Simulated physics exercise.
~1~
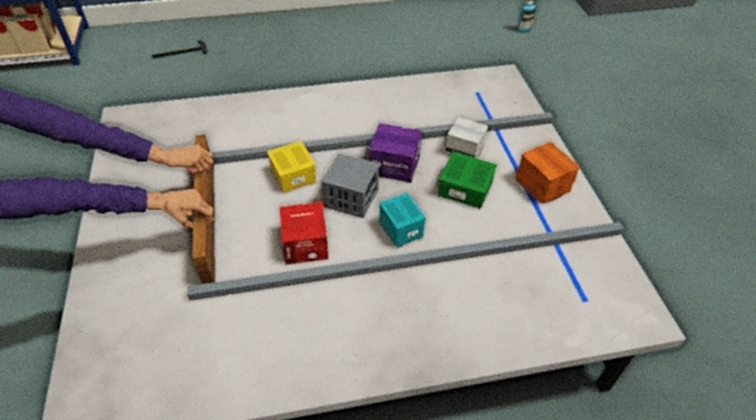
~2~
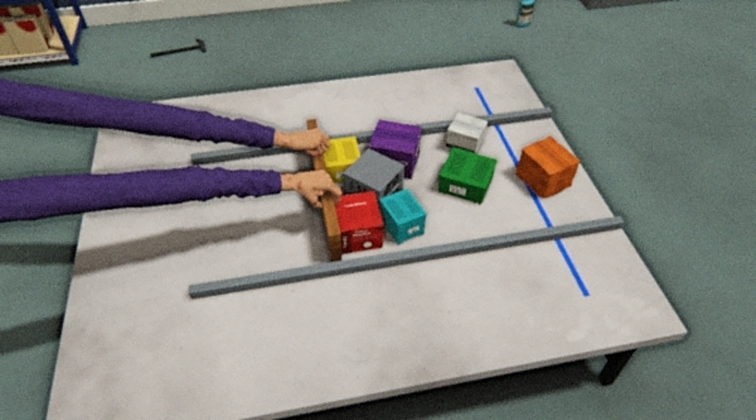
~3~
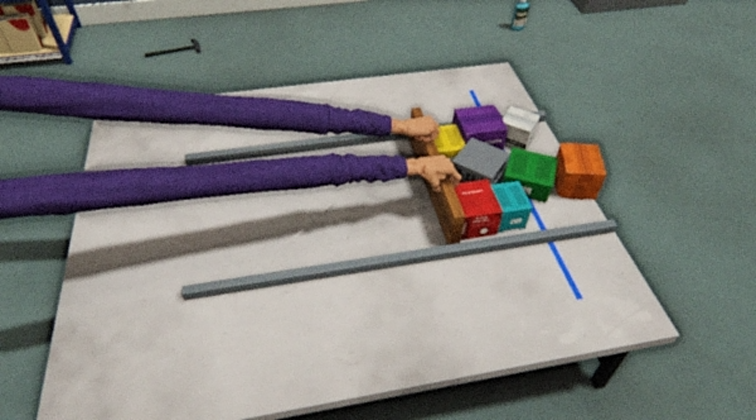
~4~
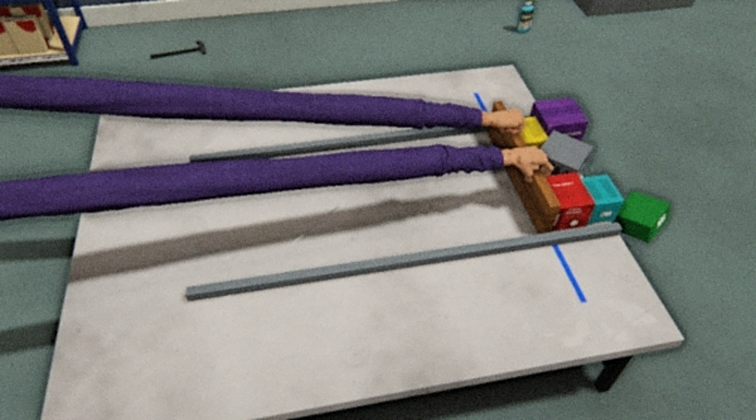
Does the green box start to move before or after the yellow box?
The green box starts to move after the yellow one. The yellow box is already being pushed right while the green box is still at rest.
